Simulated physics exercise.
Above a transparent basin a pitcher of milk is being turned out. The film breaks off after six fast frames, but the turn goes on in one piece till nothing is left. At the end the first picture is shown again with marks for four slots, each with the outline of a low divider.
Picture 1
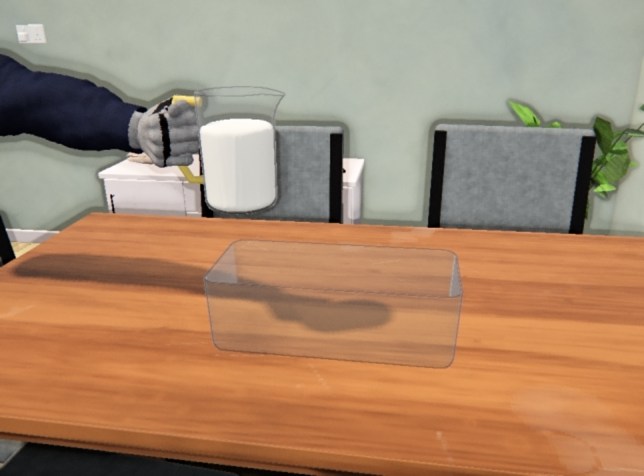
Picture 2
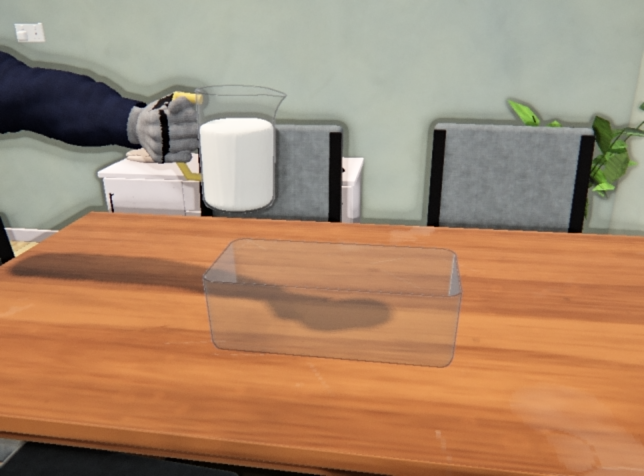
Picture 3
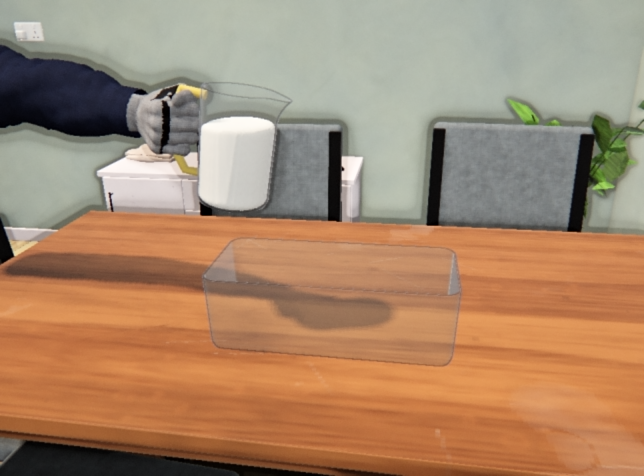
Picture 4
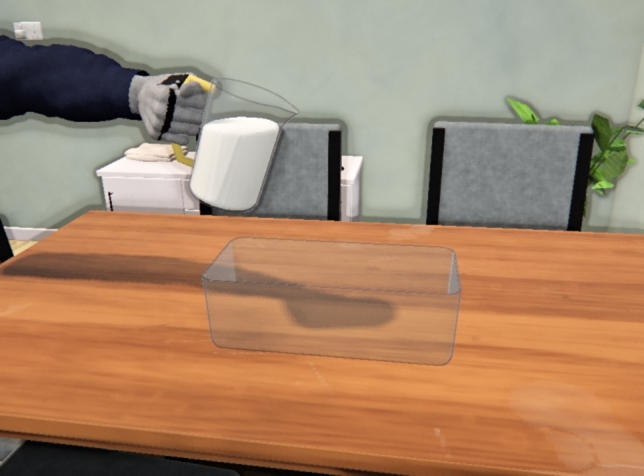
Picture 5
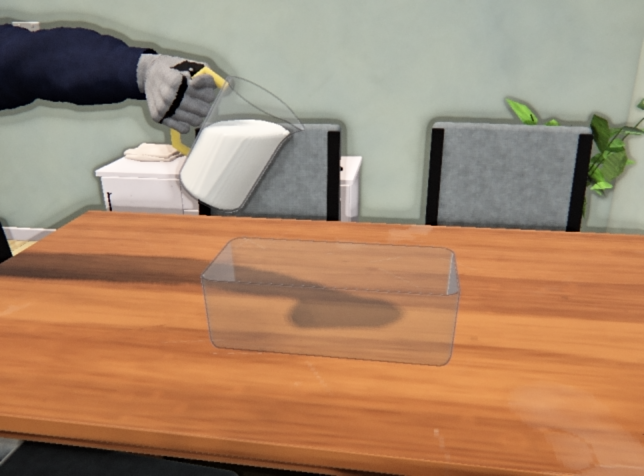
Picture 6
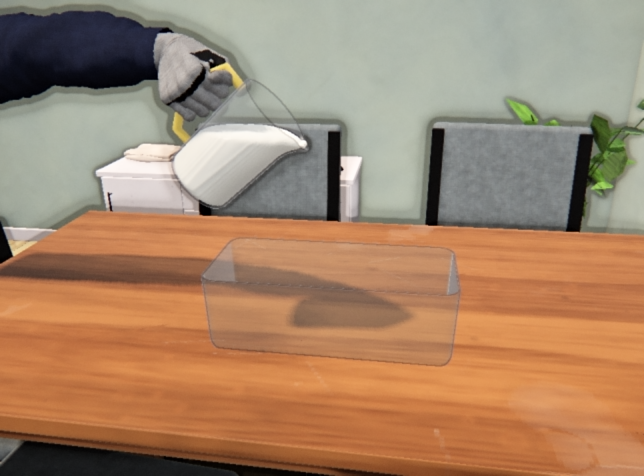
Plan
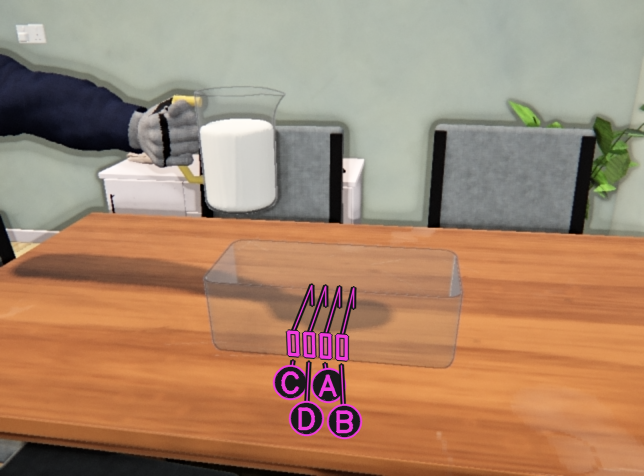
We see a gloved hand holding a clear pitcher of white milk above a transparent basin on a wooden table, first upright, then tilting steadily to the right as the milk slides toward the lip.
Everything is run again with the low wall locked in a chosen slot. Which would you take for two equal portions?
Slot B does it best.
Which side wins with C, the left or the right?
The right side.
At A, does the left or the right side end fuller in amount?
The right side.
In magenta, A at (325, 363); B at (341, 365); C at (292, 361); D at (308, 362).
With A, about 27 % ends left of the wall and 71 % right of it.
With B, about 52 % ends left of the wall and 45 % right of it; 3 % is lost outside.
With C, about 11 % ends left of the wall and 86 % right of it; 3 % is lost outside.
With D, about 10 % ends left of the wall and 88 % right of it.
